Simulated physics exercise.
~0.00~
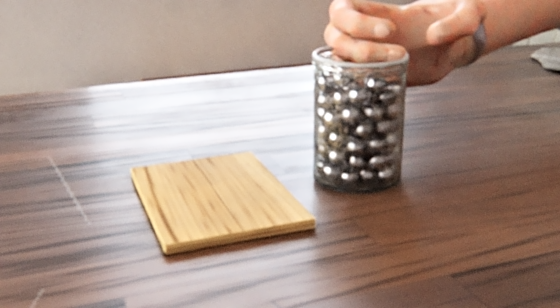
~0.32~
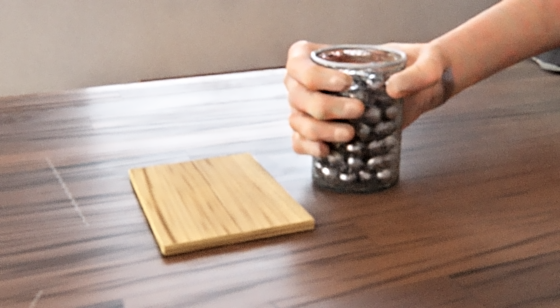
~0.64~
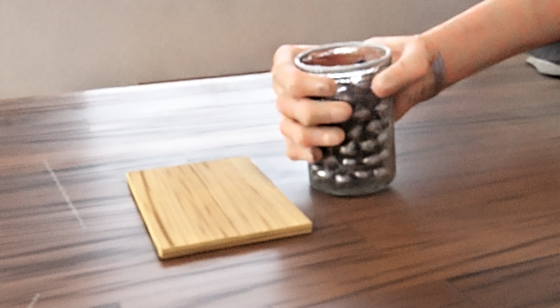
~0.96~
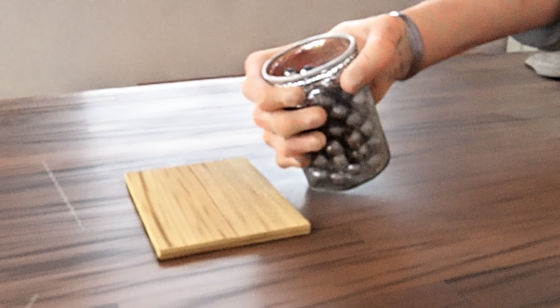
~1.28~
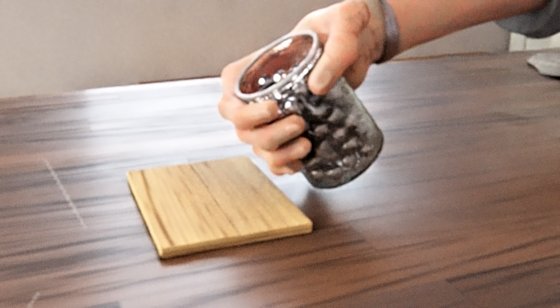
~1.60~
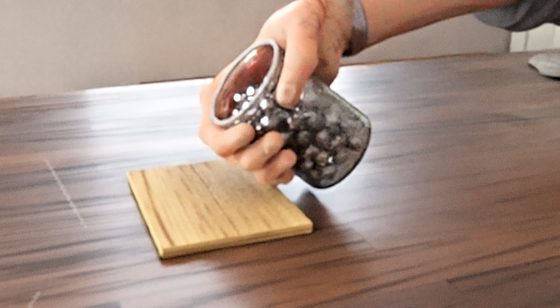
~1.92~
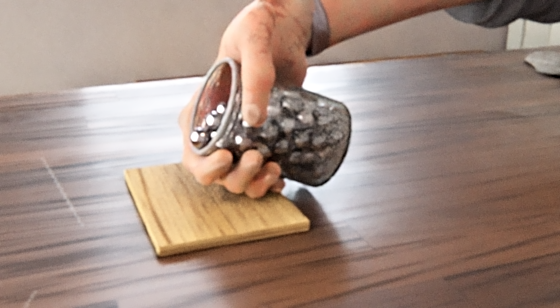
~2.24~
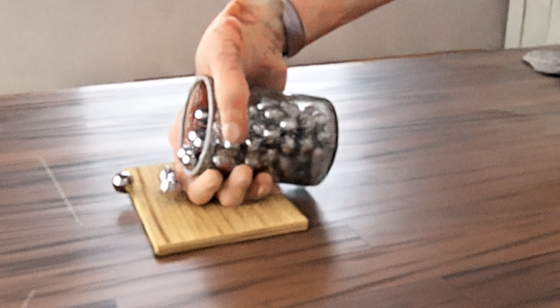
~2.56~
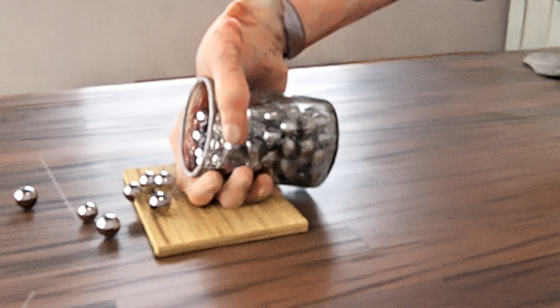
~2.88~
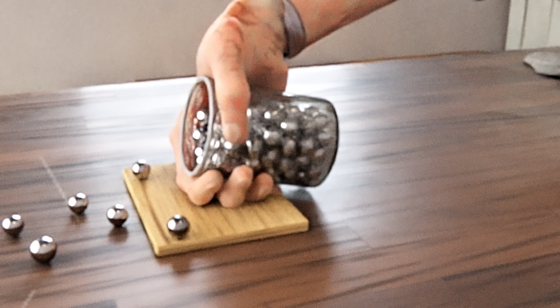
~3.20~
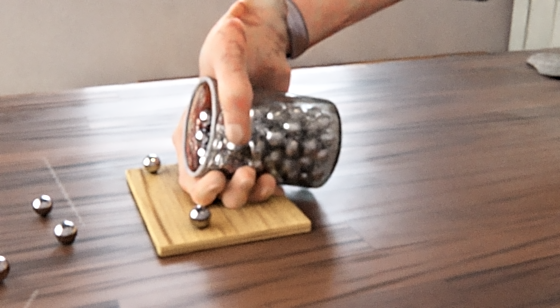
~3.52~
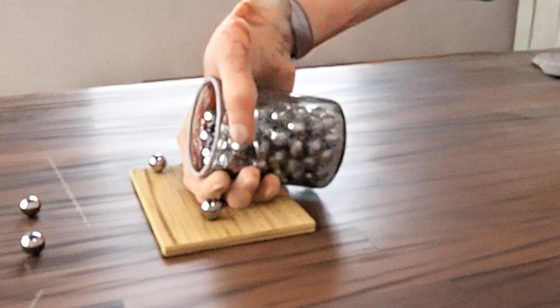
A clear glass jar packed with shiny steel balls stands on a dark brown wood-grain tabletop, seen from slightly above in a gently swaying view. A flat, pale wooden block lies to its left, with a plain light wall behind. A hand reaches in from the upper right, grips the jar and tilts it leftward over the block while the balls stay inside. As the jar comes to rest nearly on its side against the block, several balls tumble out and roll left. The hand still holds it there, most balls inside, with a few scattered on the block and table.
